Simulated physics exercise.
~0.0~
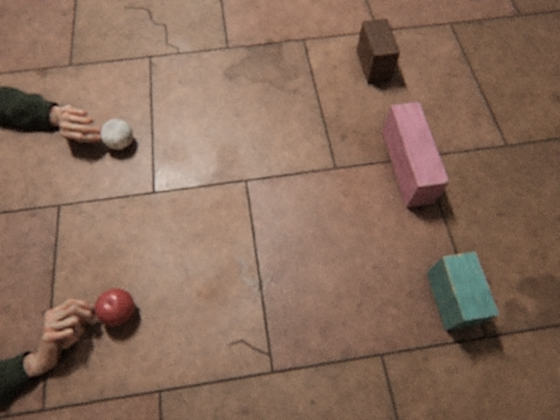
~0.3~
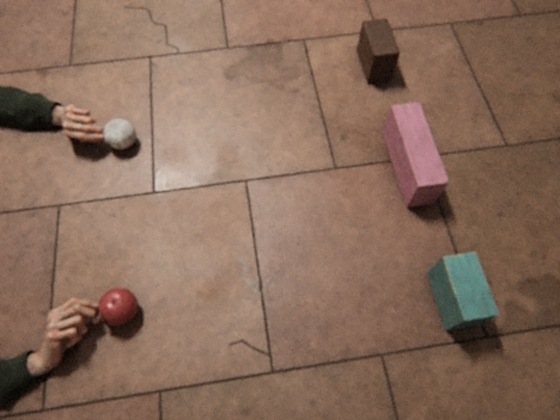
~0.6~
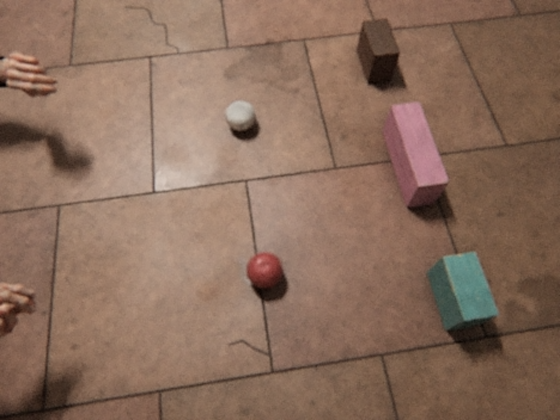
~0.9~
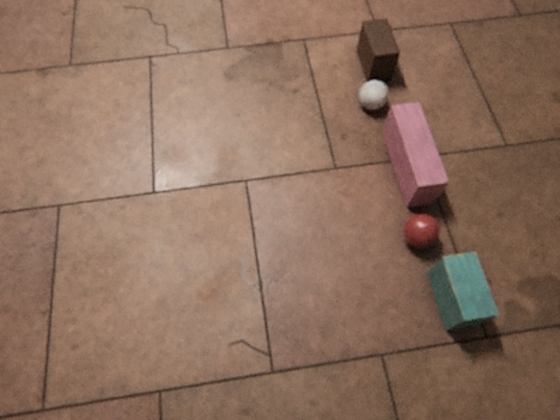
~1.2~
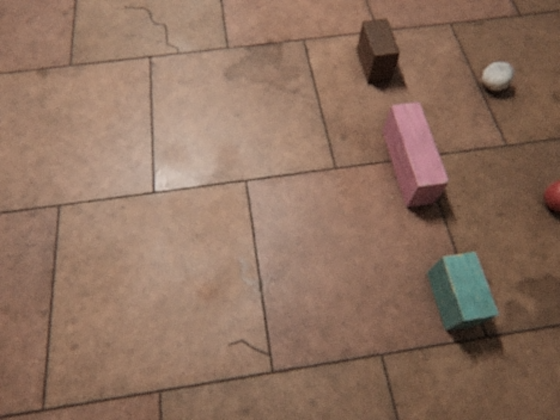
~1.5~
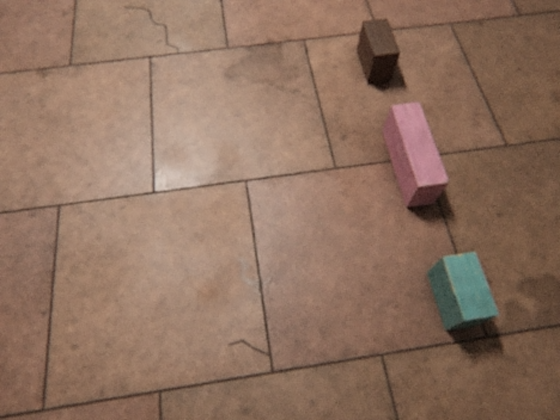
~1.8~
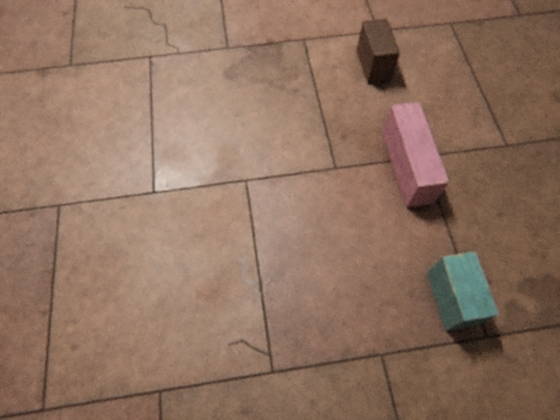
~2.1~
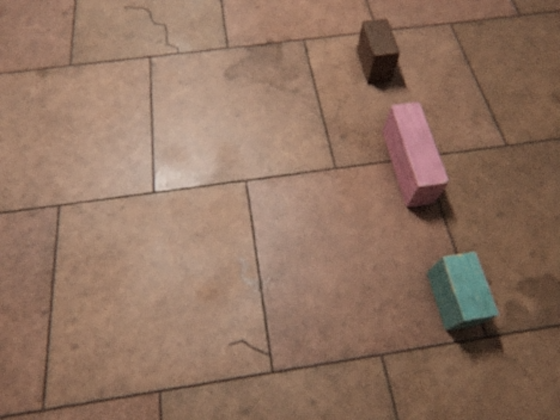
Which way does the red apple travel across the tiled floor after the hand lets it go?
The red apple rolls toward the right, as the viewer sees it.
The footage shows two hands releasing a red apple and a white onion, which roll right across a tiled floor, pass through the gaps between brown, pink and turquoise blocks, and leave the view, while the blocks stay in place.
